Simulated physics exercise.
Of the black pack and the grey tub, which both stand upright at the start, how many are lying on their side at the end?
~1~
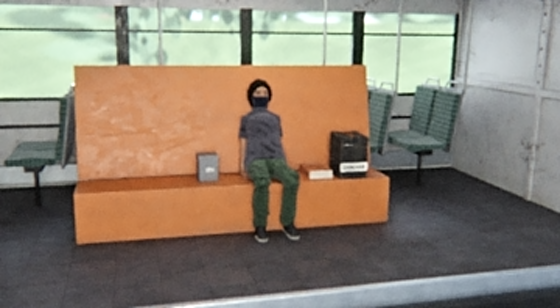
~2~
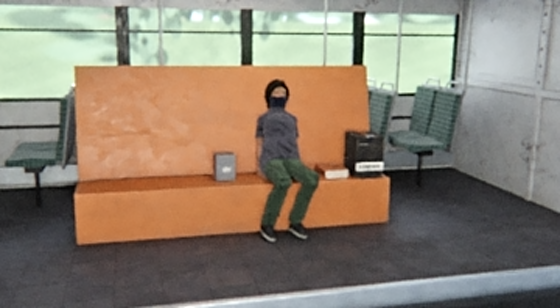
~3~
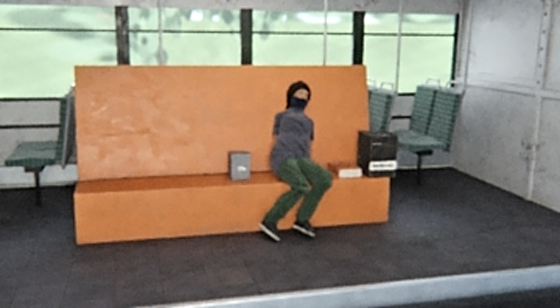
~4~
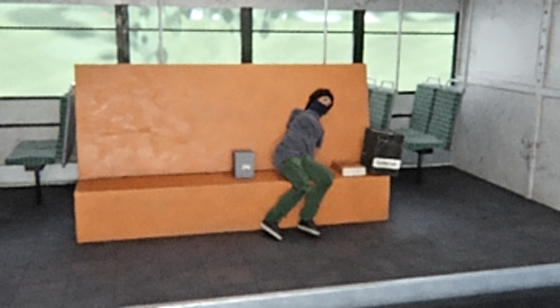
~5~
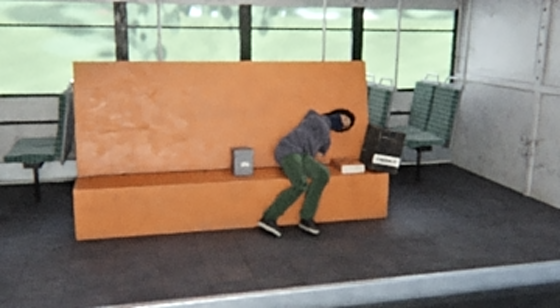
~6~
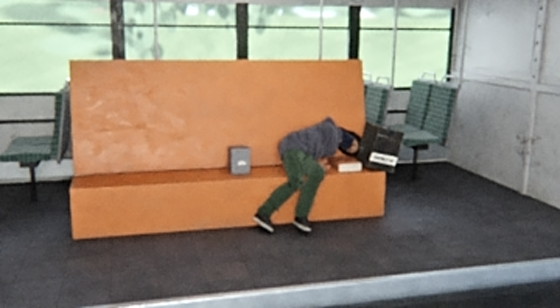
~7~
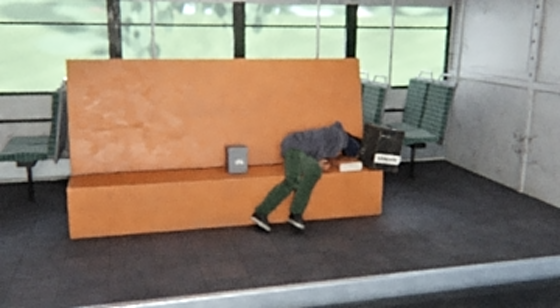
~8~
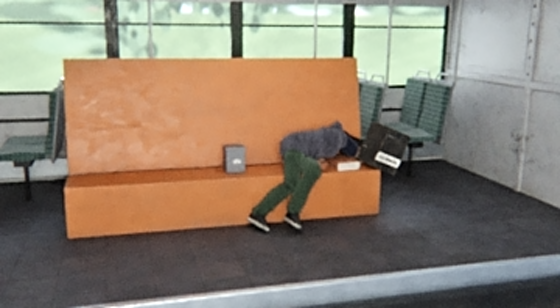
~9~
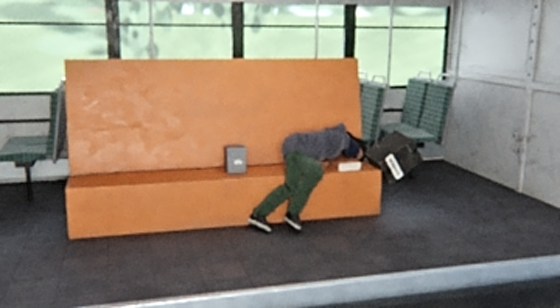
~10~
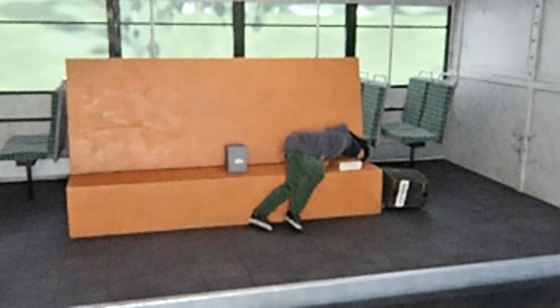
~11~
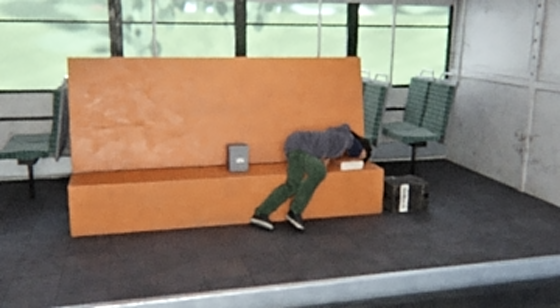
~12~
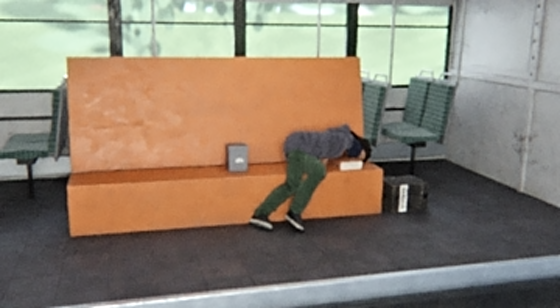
Just one of them, the black pack, is lying on its side at the end. The grey tub is still upright on the bench.
